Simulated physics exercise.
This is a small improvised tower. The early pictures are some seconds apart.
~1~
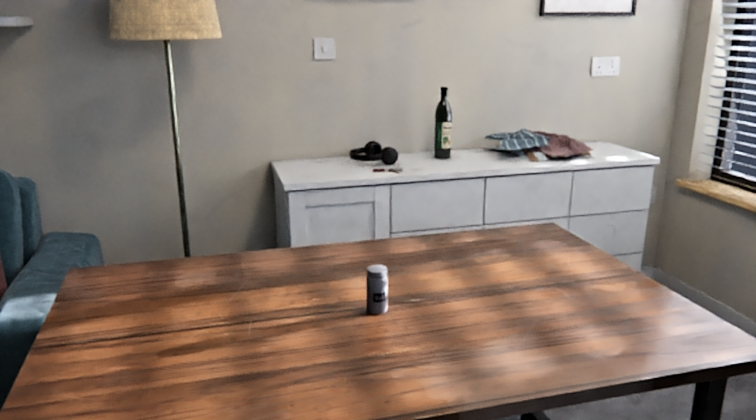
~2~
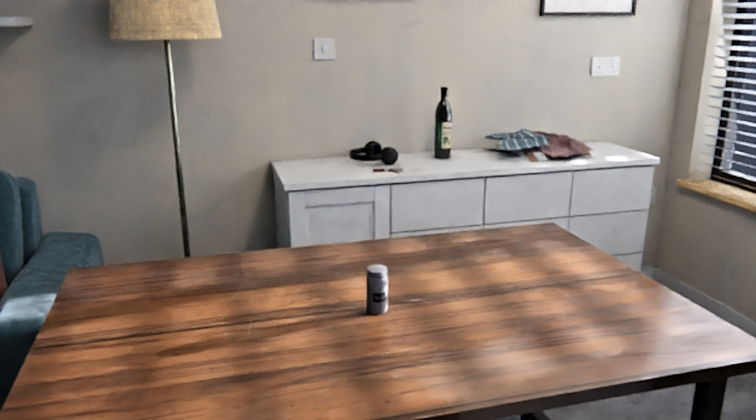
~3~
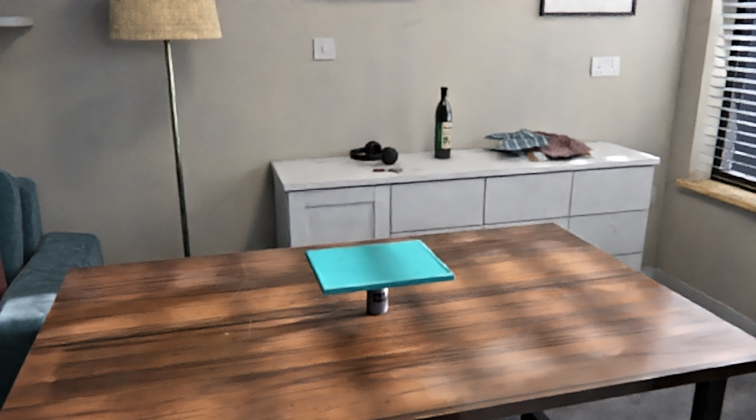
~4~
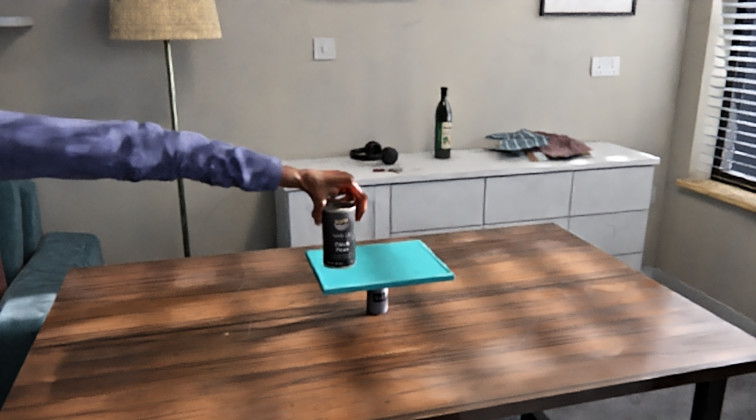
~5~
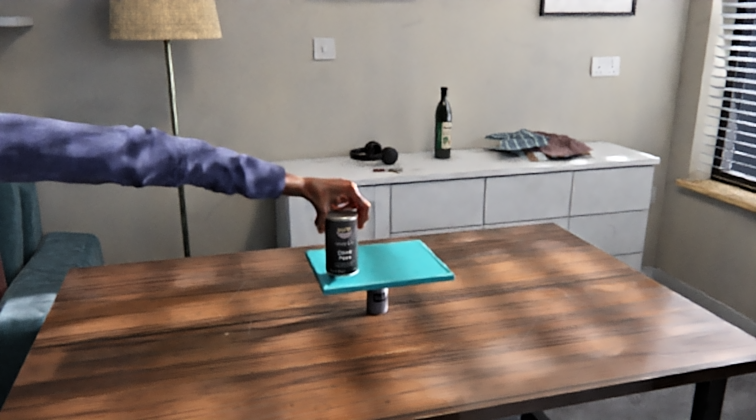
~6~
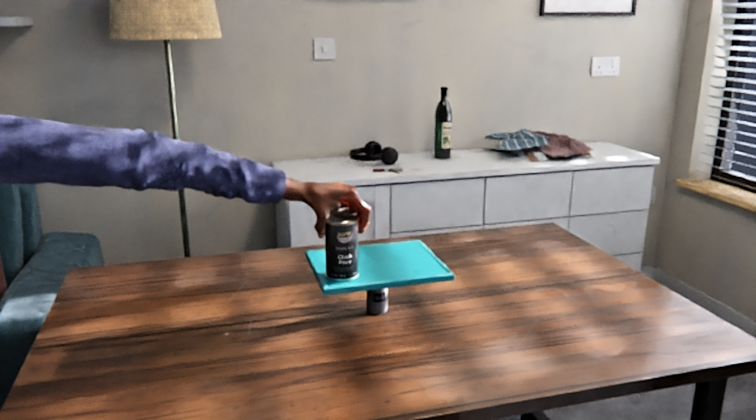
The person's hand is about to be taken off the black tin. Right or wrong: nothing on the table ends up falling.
Wrong, some of it falls.
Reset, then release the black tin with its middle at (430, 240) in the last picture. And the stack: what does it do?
Topples.
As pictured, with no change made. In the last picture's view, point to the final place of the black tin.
Near (274, 339).
Then, 0.40 s past the last view, black tin now fallen; turquoise lid rocked 43° from its first pose.
Then, 0.50 s past the last view, turquoise lid rocked 44° from its first pose.
Finally, fallen, black tin; moved from the start, turquoise lid; grey shaker still in place. Final places as the last picture's camera would see them, black tin near (274, 339). The stack loses its balance.
